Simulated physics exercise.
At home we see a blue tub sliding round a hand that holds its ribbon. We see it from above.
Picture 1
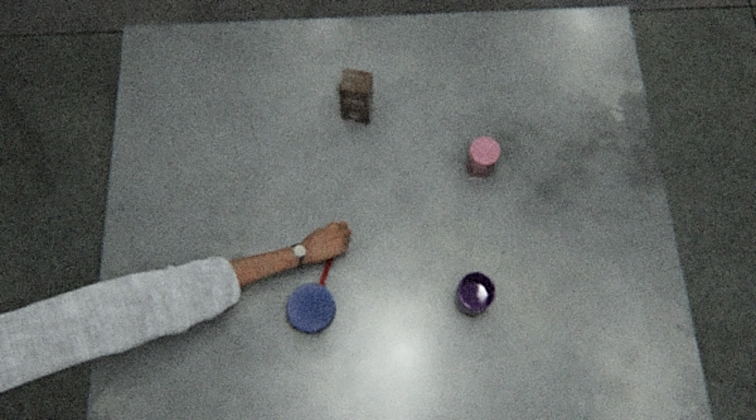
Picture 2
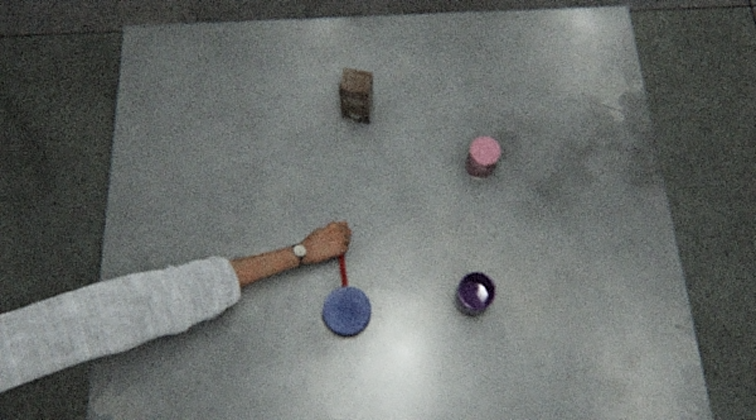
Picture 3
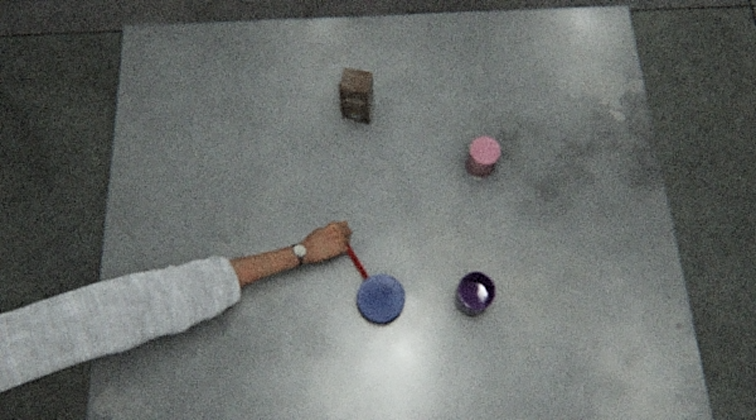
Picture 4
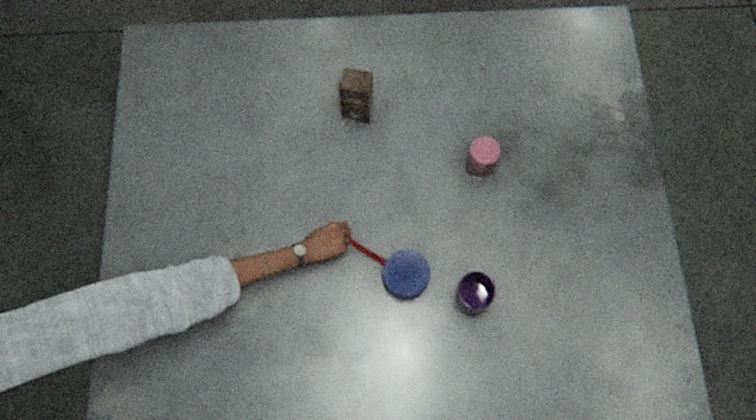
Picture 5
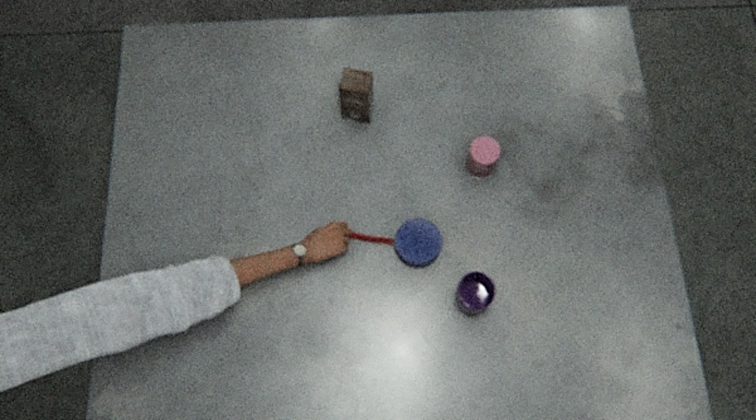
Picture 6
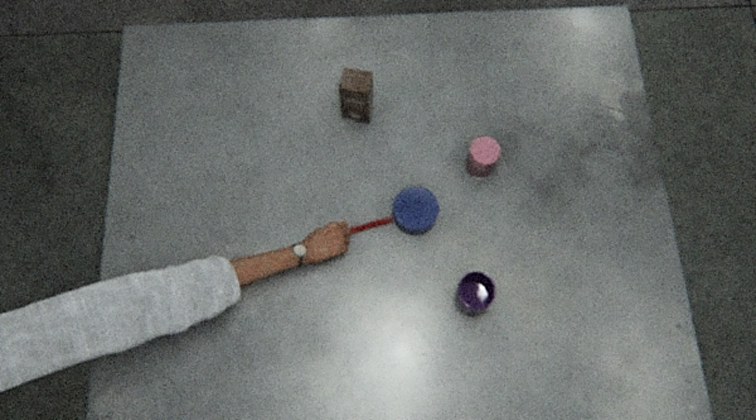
On a grey surface, a blue tub circling anticlockwise around a hand gripping its red ribbon, near a carton, mug and tin.
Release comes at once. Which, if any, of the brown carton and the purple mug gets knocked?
Here is how it goes: The brown carton gets knocked, the purple mug is not knocked.
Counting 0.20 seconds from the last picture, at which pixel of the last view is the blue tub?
About (377, 131).
Then, 0.08 s after the last picture, tub near (388, 156).
Then, 0.20 s after the last picture, tub near (377, 131); brown carton pushed aside.
At rest, tub near (377, 134); brown carton pushed aside. The brown carton is struck and the purple mug remains clear.
